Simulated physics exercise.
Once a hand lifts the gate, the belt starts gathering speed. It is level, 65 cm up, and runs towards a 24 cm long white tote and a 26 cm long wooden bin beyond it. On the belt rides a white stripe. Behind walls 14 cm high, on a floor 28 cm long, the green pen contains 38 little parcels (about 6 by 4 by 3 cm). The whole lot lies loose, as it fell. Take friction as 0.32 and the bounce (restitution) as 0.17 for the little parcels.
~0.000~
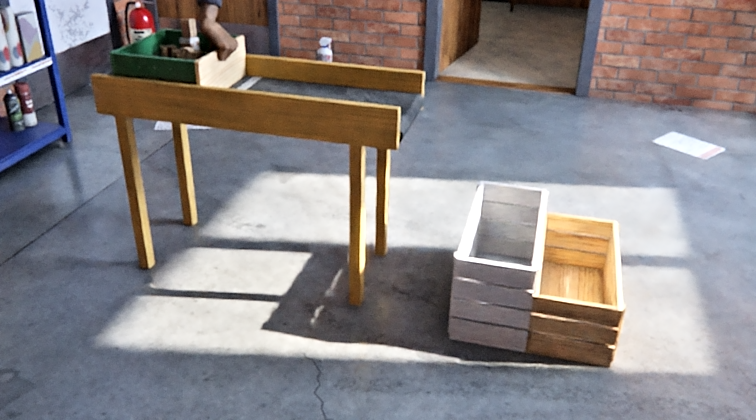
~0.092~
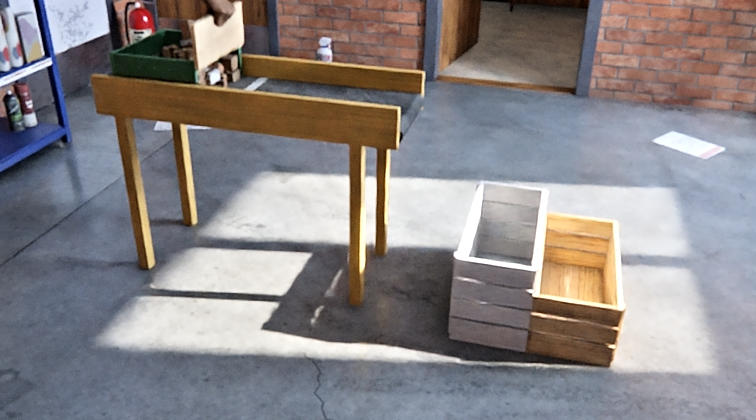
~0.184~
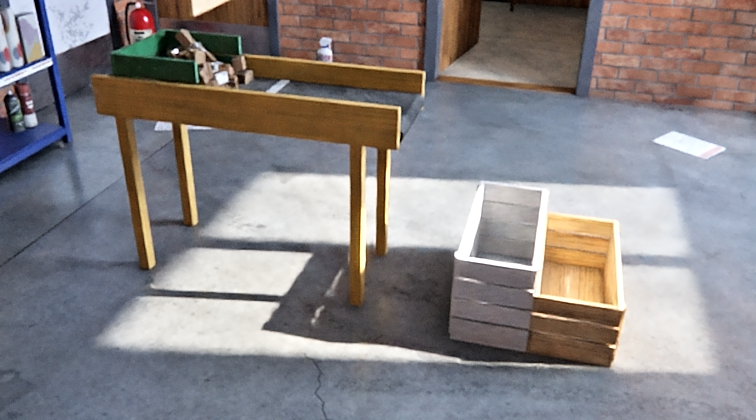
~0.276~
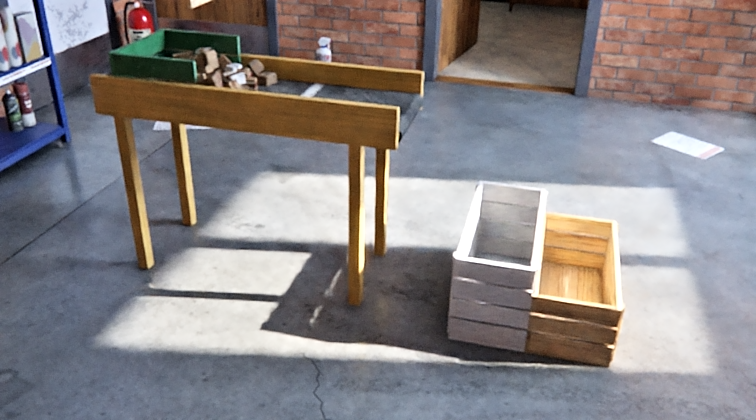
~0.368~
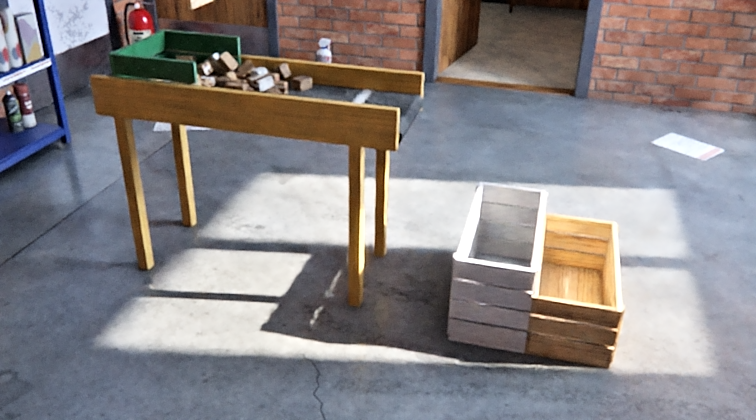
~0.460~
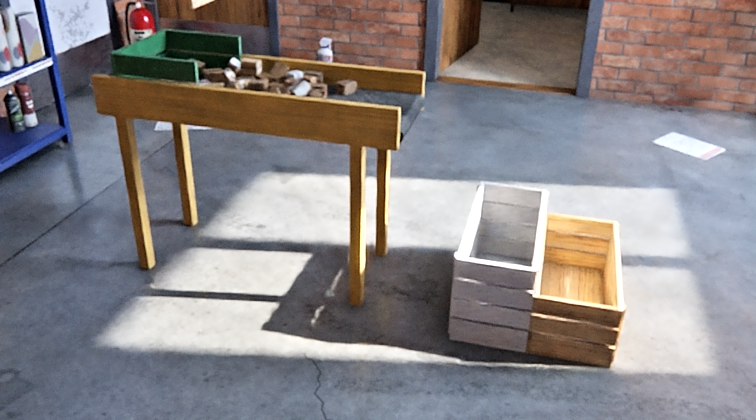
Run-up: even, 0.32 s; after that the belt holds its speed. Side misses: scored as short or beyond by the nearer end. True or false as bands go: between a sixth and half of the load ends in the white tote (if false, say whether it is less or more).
False, less than a sixth.
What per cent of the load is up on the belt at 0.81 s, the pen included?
It comes to about 30 per cent.
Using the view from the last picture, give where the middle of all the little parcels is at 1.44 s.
Look near pixel (581, 297).
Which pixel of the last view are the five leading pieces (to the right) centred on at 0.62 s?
They are centred near (408, 108).
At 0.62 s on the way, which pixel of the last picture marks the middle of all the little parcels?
Near (336, 96) in pixels.
After 0.62 s, 2 still in the green pen, 35 on the belt and 1 in the air.
After 0.81 s, 12 on the belt and 26 in the air.
After 1.09 s, 24 in the wooden bin and 14 in the air.
Final count (at 1.44 s), 38 in the wooden bin. Asked share, 0 of 38, 0 per cent.
